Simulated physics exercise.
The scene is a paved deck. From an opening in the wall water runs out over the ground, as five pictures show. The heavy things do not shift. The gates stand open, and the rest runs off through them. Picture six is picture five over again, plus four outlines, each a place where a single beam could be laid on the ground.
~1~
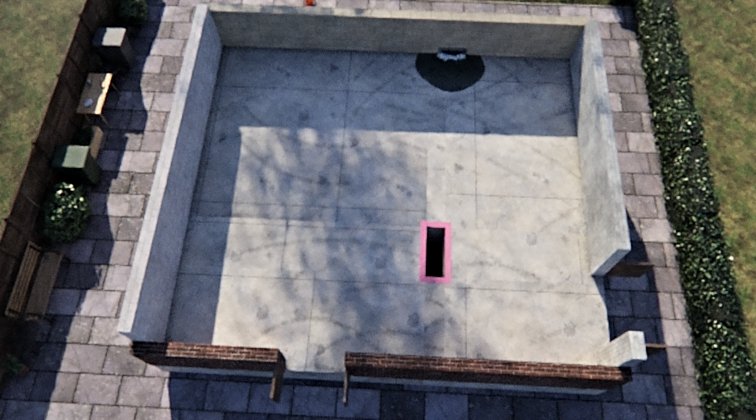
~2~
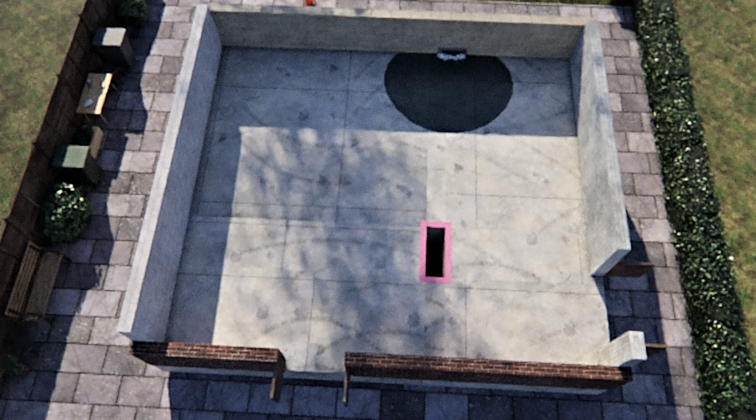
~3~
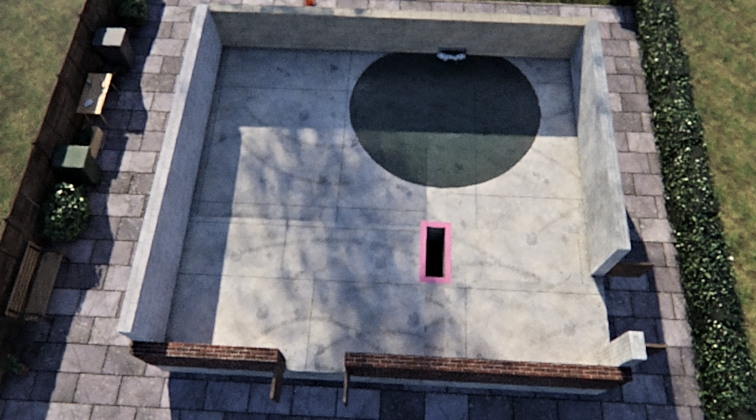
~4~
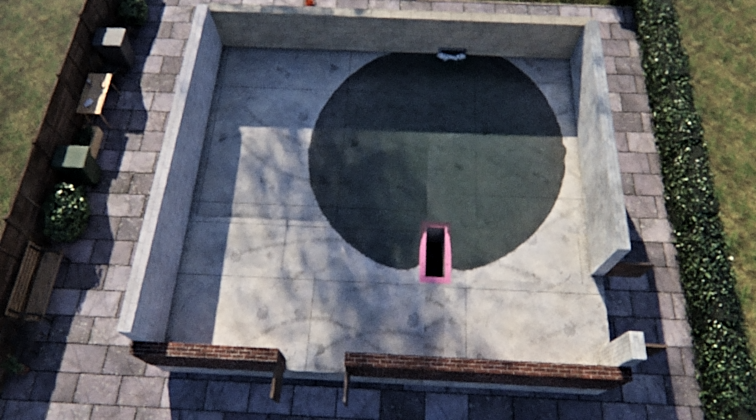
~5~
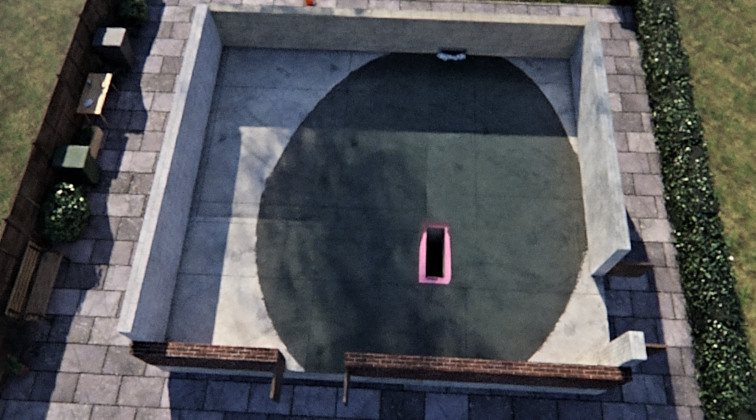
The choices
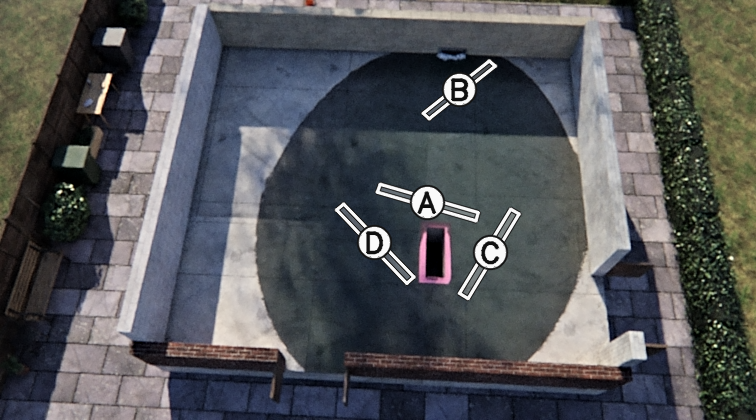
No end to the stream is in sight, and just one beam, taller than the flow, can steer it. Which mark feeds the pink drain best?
Position D.
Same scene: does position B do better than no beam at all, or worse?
It is worse.
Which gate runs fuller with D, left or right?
More leaves on the left.
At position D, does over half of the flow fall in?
No.
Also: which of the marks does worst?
Position A.
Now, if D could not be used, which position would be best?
Position C.
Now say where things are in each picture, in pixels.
Outfall at (452, 51); pink drain at (435, 252); open gate at (316, 359); open gate at (595, 312); water covers 2 % of the ground and shows as far out as (449, 87); pink drain still dry.
Water covers 8 % of the ground and shows as far out as (412, 120); pink drain still dry.
Water covers 20 % of the ground and shows as far out as (448, 185); pink drain still dry.
Water covers 37 % of the ground and shows as far out as (370, 255); pink drain taking water.
Water covers 62 % of the ground and shows as far out as (289, 323); pink drain taking water.
On the marked copy, A from (378, 188) to (477, 216); B from (426, 116) to (492, 63); C from (463, 295) to (514, 211); D from (340, 206) to (410, 280).
For position A, next to none of the stream runs into the pink drain, about 93 % out by the gates.
For position B, about 4 % of the stream runs into the pink drain, about 88 % out by the gates.
For position C, about 26 % of the stream runs into the pink drain, about 69 % out by the gates.
For position D, about 39 % of the stream runs into the pink drain, about 58 % out by the gates.
